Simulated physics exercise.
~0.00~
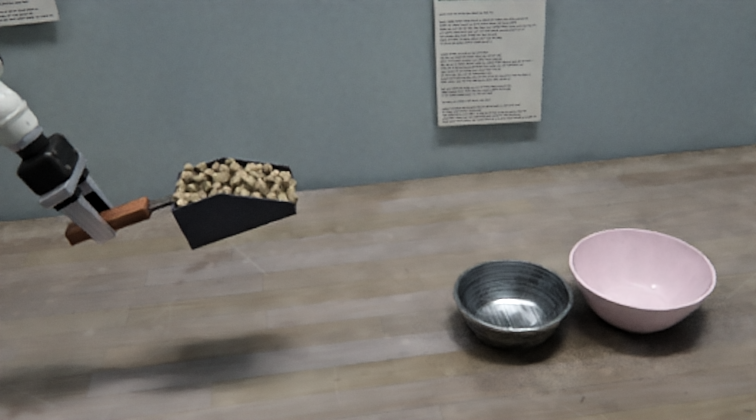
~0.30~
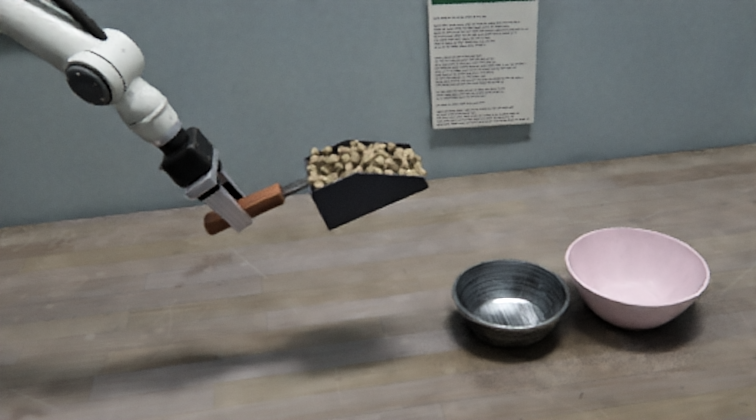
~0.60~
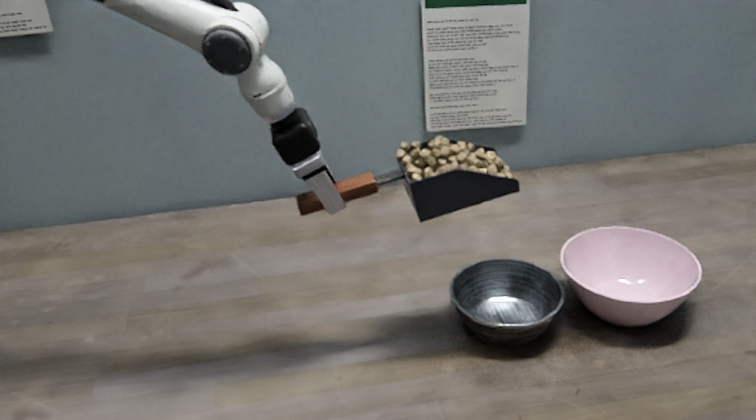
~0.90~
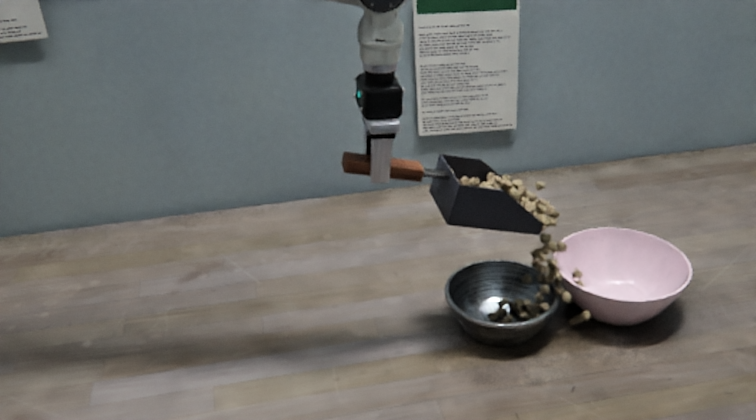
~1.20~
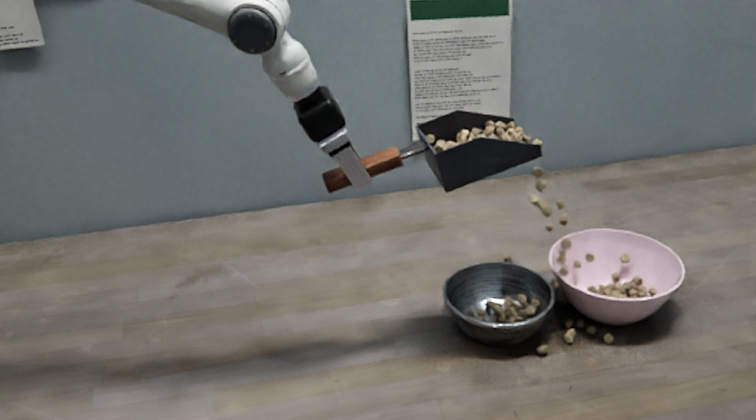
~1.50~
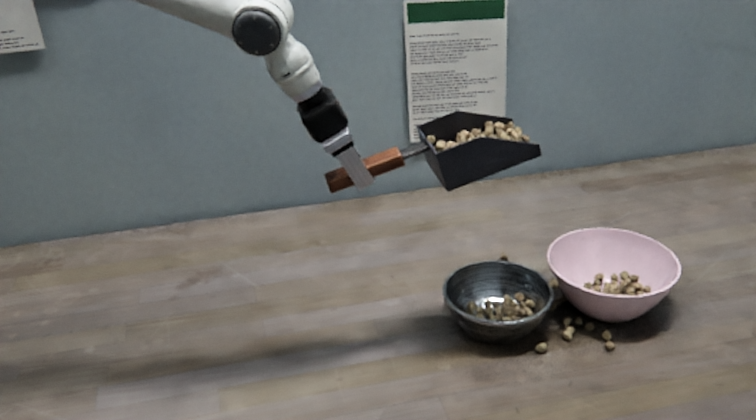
We see a robot arm carry a black scoop heaped with small tan pebbles rightward over a table and tip it, spilling some into a dark metal bowl and a pink bowl; it then tilts back, leaving many in the scoop and a few on the table.
